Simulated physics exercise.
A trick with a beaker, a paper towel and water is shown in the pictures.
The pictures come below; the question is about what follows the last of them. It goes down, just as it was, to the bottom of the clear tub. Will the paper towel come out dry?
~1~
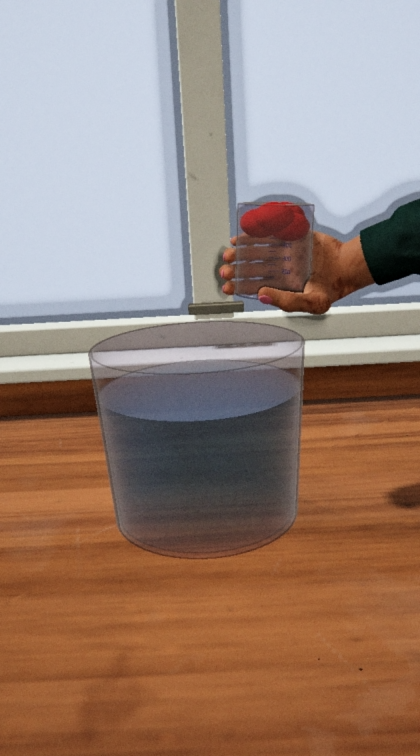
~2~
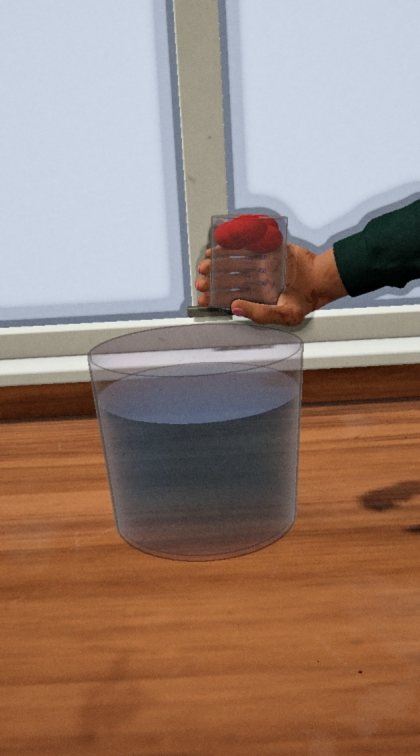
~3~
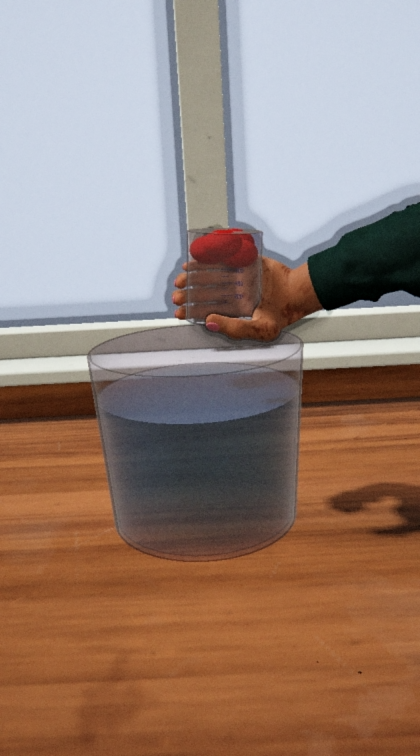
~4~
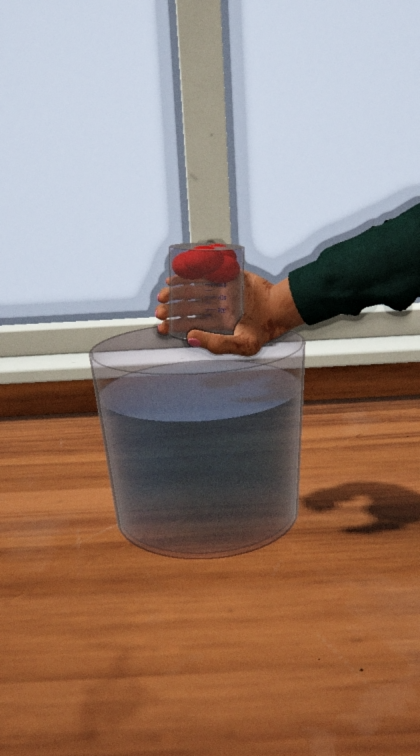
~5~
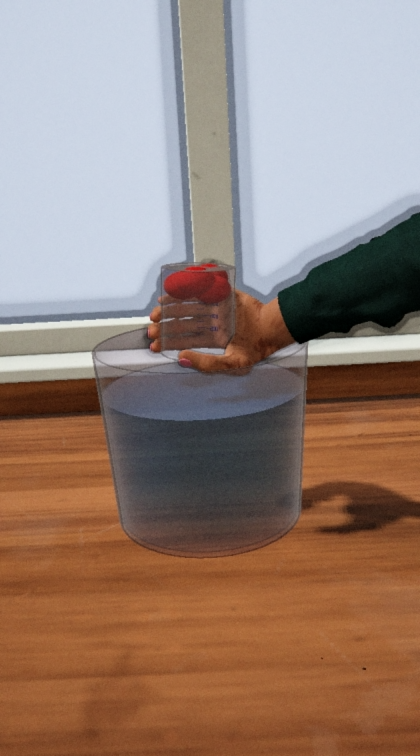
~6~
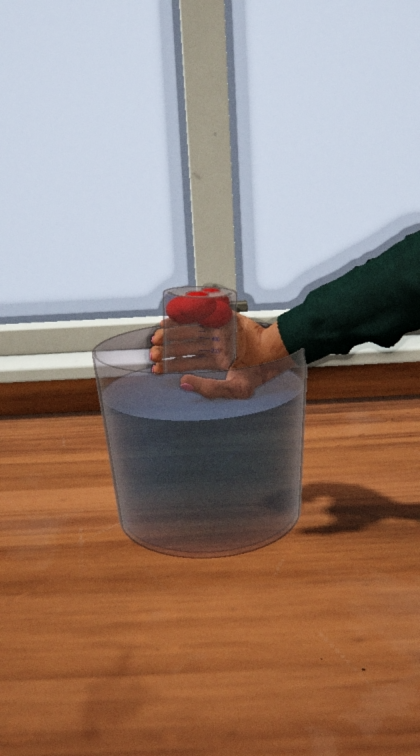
The paper towel stays dry.
A moment on, the beaker enters the water.
Further on, air is trapped inside and holds the level down.
When it is over, the beaker is under, still full of air, and the paper towel is dry.
